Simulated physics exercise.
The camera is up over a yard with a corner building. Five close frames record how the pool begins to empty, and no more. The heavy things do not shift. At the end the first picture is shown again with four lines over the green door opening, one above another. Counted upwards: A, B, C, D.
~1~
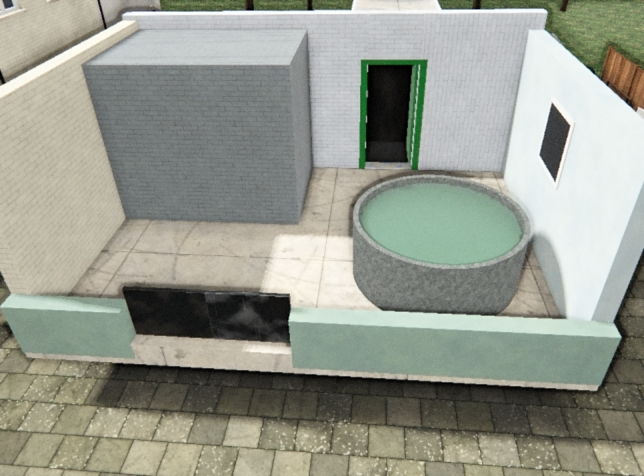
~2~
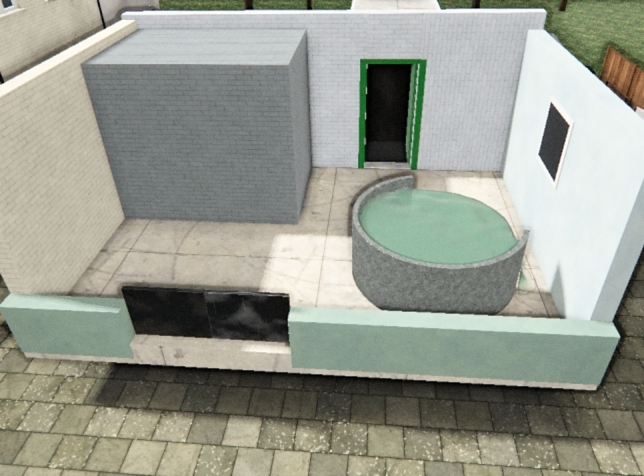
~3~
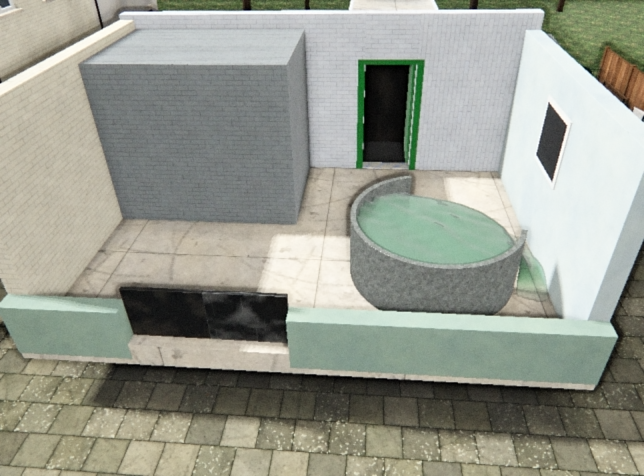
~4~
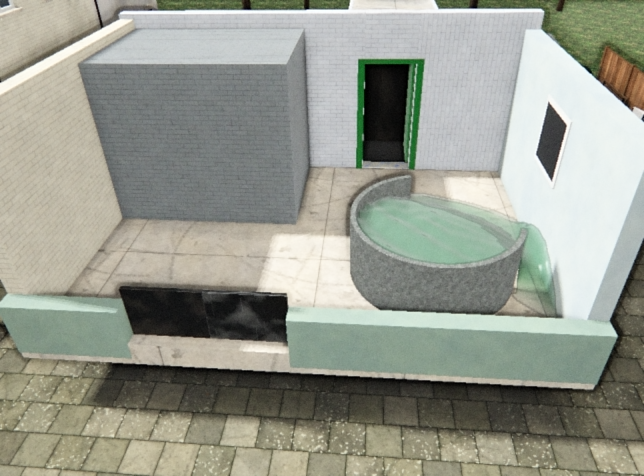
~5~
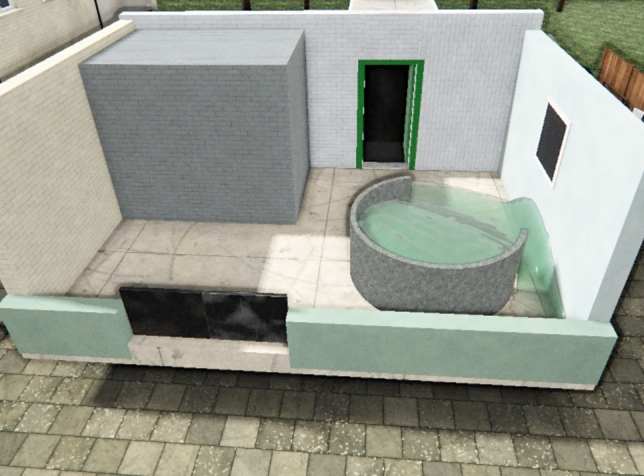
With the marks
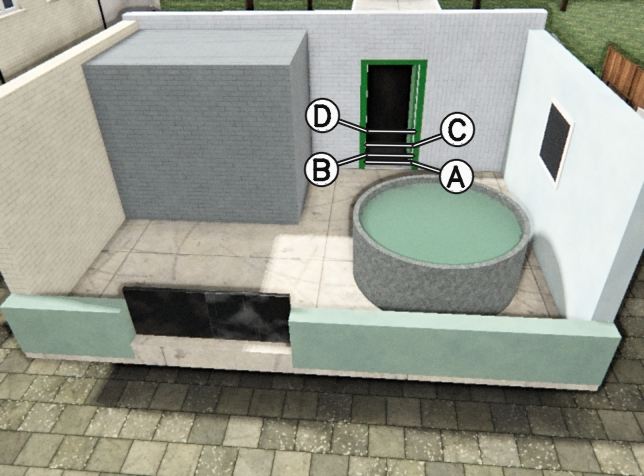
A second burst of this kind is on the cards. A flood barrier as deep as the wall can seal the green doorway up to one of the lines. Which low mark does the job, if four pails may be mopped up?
I would pick line B.
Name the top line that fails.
A it is.
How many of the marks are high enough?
Three of the four.
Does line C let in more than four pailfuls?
No, not at all.
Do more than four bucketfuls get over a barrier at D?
No, that is safe.
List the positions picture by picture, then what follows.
In the first frame, water in the pool at rest, its middle at (439, 220); foot of the green doorway at (388, 169); shut gate at (208, 300).
In the second frame, 3 % of the ground under water, visible out to (522, 272).
In the third frame, 8 % of the ground under water, visible out to (541, 291).
In the fourth frame, 14 % of the ground under water, visible out to (553, 293).
In the fifth frame, 21 % of the ground under water, visible out to (396, 187).
In white, A at (388, 162); B at (389, 155); C at (389, 145); D at (390, 131); from the bottom up A, B, C, D.
With A, about 11 bucketfuls get in.
With B, a splash gets over, under a bucket.
With C, nothing gets over.
With D, nothing gets over.
